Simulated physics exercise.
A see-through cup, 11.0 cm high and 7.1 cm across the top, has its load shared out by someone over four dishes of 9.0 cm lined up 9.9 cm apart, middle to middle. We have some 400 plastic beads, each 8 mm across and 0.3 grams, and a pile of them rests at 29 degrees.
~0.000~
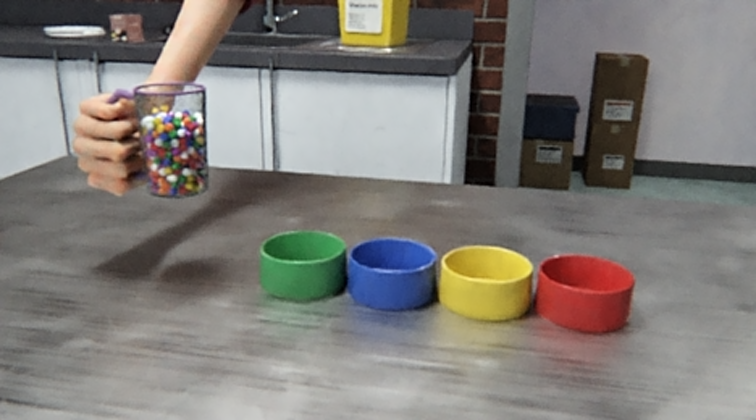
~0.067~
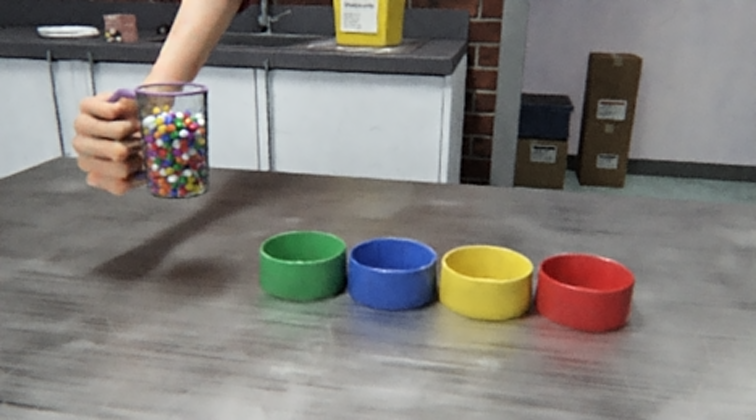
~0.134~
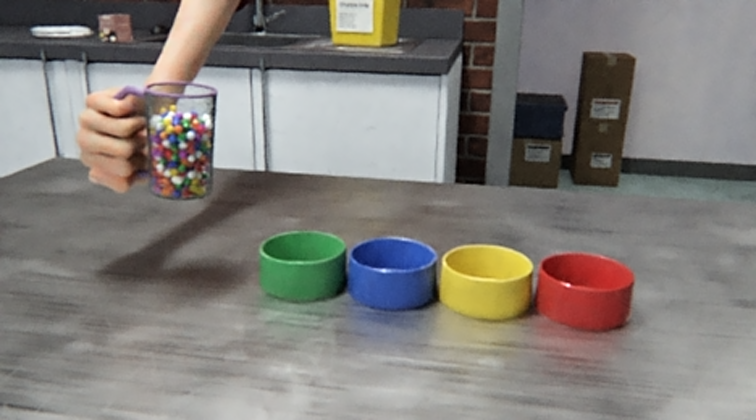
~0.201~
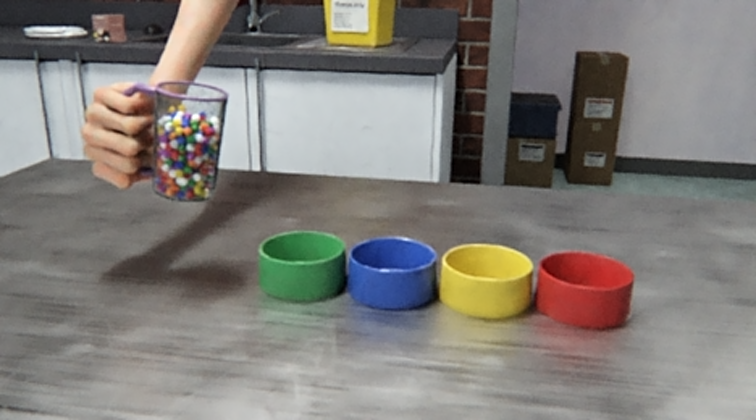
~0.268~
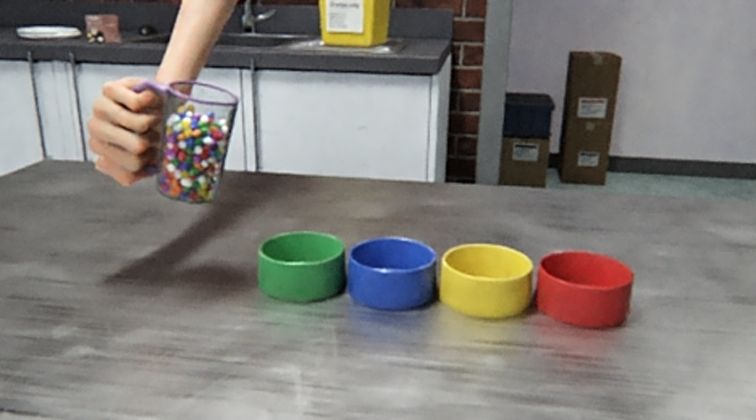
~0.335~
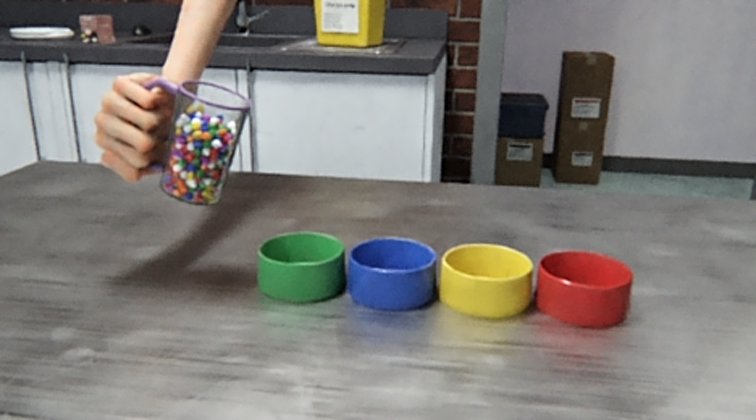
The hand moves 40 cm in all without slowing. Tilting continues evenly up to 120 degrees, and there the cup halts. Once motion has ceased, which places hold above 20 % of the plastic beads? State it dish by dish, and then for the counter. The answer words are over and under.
Red: Under. Blue: Under. Green: Under. Yellow: Over. Counter: Under.
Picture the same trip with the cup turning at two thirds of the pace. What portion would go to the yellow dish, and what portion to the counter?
Then the yellow dish would get 0 and the counter 20.
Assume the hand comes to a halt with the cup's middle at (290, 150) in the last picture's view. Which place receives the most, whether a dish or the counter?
Result: Largest portion at blue.
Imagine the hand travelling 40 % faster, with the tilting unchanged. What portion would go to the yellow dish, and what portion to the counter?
Yellow: 10; counter: 20.
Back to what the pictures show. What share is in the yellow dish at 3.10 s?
I'd put it at about 80 % by that time.
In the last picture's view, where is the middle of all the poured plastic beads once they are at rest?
After settling, the middle sits near (493, 280).
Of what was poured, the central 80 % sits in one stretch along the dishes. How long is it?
I'd put it at close to 8 cm.
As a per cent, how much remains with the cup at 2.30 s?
Around 0 per cent of the load.
After 1.51 s, tilt 98 degrees; cup holds 95 %.
Then, at 2.30 s, tilt 120 degrees; cup holds 0 %, red 5 %, blue 5 %, yellow 80 %.
Then, at 3.10 s, tilt 120 degrees; cup holds 0 %, red 5 %, blue 5 %, yellow 80 %.
In the end, at 3.4 s, red 5 %, blue 5 %, green 0 %, yellow 80 %, counter 15 %.
